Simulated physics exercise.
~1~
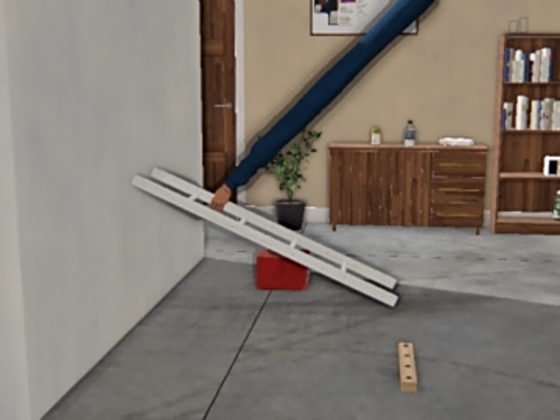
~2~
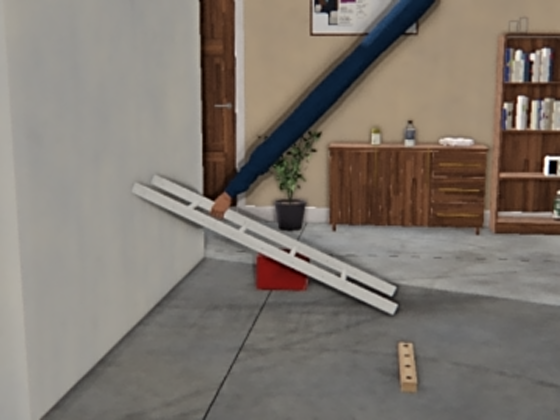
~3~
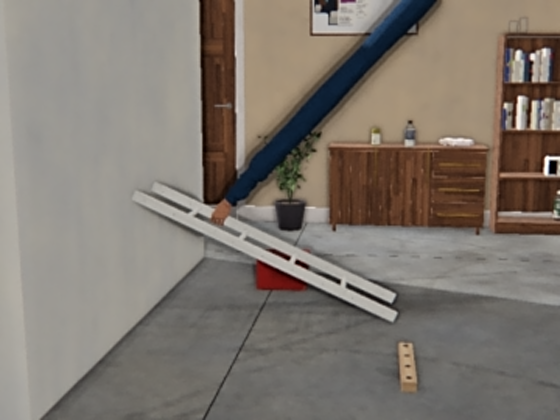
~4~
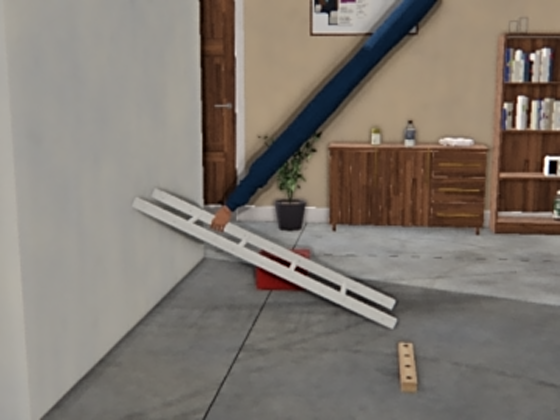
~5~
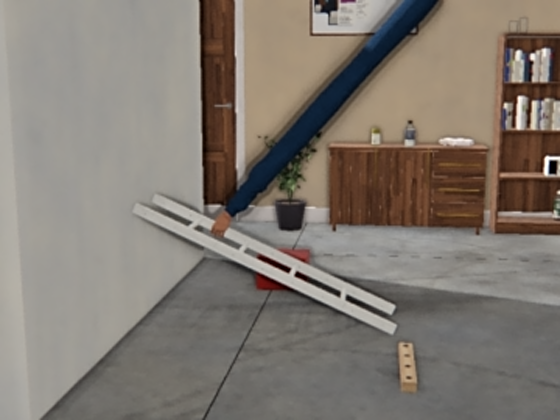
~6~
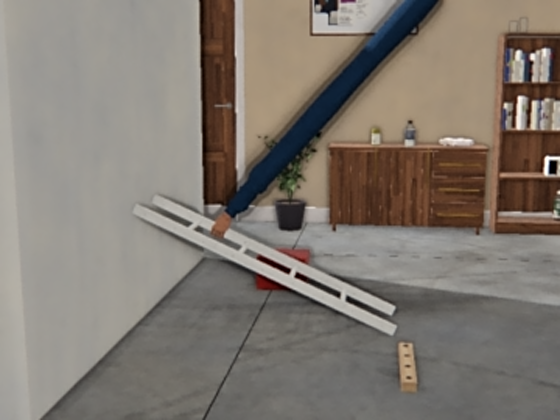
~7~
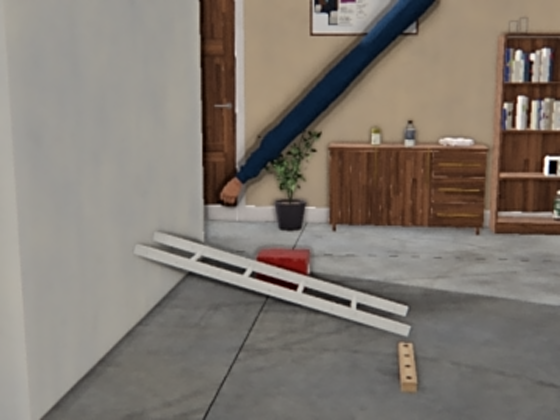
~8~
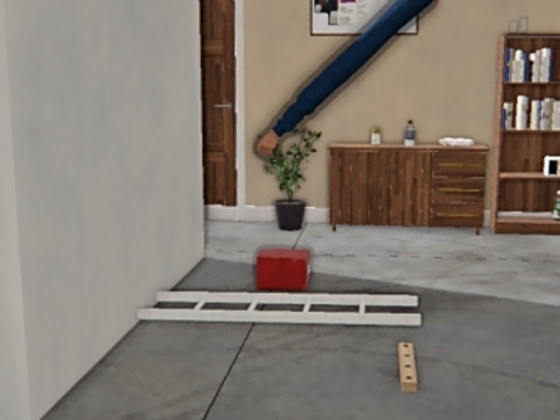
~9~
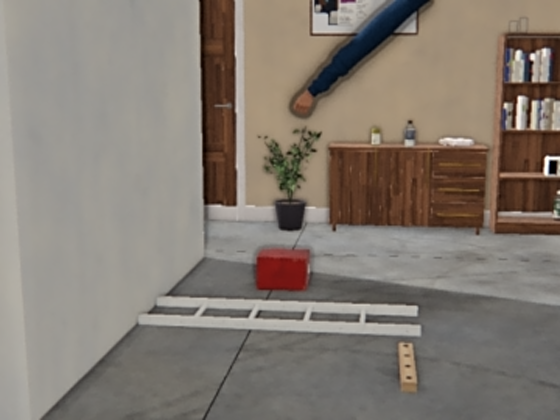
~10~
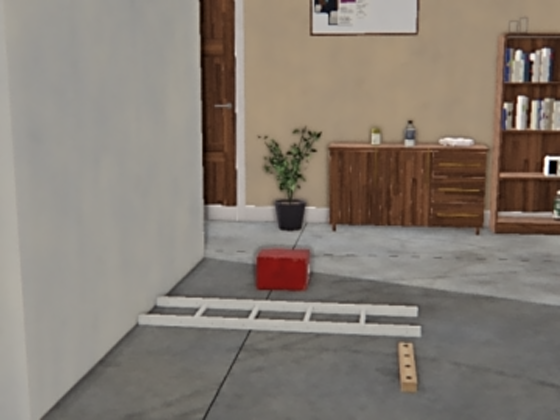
An arm lowers a white ladder against the wall, lets go, and it drops flat.
